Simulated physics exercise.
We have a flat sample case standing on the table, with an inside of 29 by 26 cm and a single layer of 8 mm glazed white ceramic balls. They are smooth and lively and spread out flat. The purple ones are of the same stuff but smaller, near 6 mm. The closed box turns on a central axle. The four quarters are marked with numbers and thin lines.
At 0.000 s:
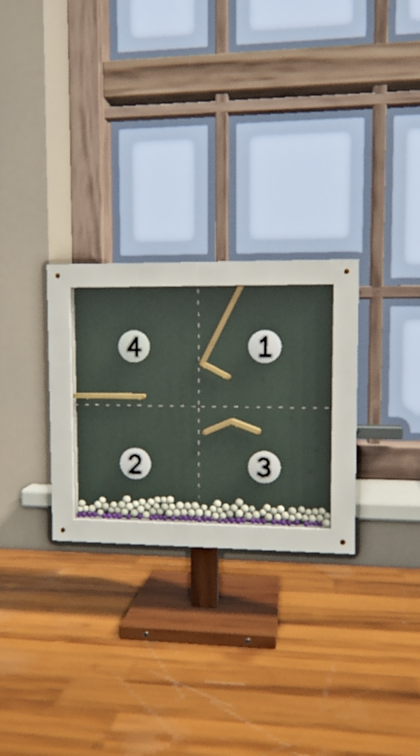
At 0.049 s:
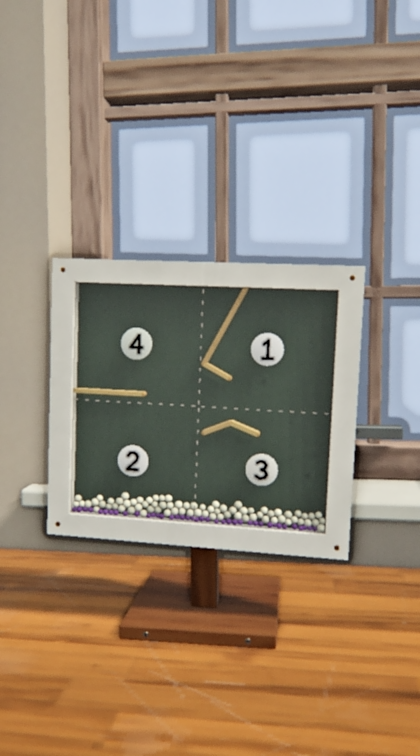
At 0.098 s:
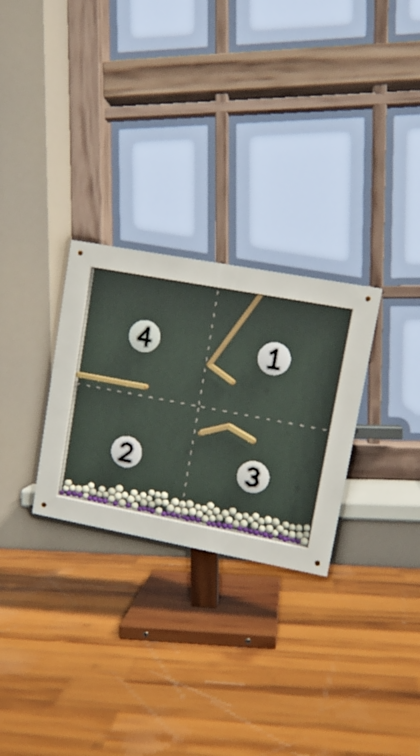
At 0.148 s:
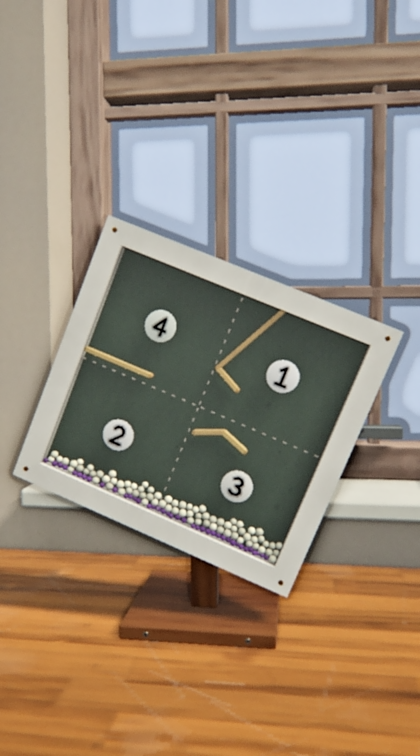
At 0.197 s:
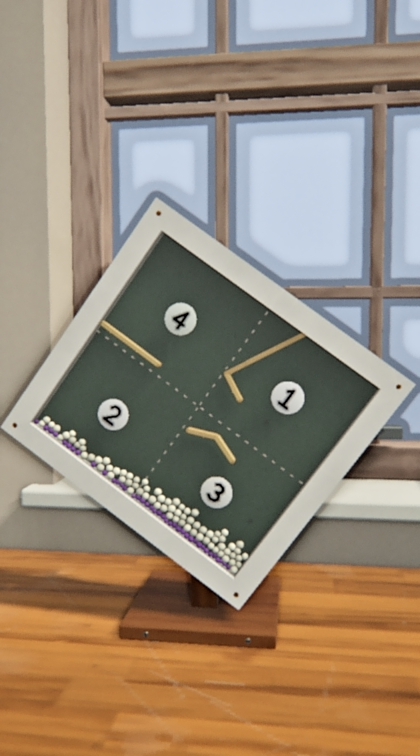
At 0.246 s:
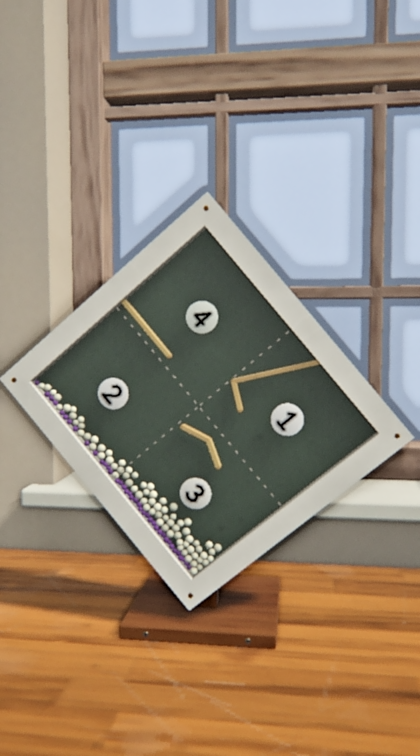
A square framed case on a wooden stand starts out level, small white and purple balls layered along its bottom edge, then tilts slightly clockwise. It keeps turning until it sits diagonally, its numbered circles shifting around the center while the balls form a sloping band along the lower-left side.
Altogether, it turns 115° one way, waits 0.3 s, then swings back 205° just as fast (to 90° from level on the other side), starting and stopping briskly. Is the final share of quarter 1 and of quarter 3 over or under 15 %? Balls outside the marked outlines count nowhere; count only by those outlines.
Quarter 1: Under; quarter 3: Under 15 %.
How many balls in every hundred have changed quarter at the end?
About 55 in a hundred.
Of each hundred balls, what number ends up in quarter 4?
Some 5 per cent.
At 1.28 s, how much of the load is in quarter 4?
The share there is some 0 per cent.
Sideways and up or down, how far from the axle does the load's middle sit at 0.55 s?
10 cm left, 9 cm below.
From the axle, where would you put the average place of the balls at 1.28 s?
The middle sits around 12 cm right and 6 cm below.
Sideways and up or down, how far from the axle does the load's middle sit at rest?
About 6 cm right and 12 cm below.
By 0.55 s, it stands 115° clockwise; the balls' middle is 10 cm left of and 9 cm below the centre; no. 1, 20 %, no. 3, 80 %.
By 1.28 s, it stands 11° clockwise; the balls' middle is 12 cm right of and 6 cm below the centre; no. 1, 35 %, no. 3, 65 %.
By 1.71 s, it stands 90° anticlockwise; the balls' middle is 8 cm right of and 10 cm below the centre; no. 2, 85 %, no. 3, 10 %, no. 4, 5 %.
At rest by 3.4 s, it stands 90° anticlockwise; no. 1, 0 %, no. 2, 95 %, no. 3, 0 %, no. 4, 5 %.
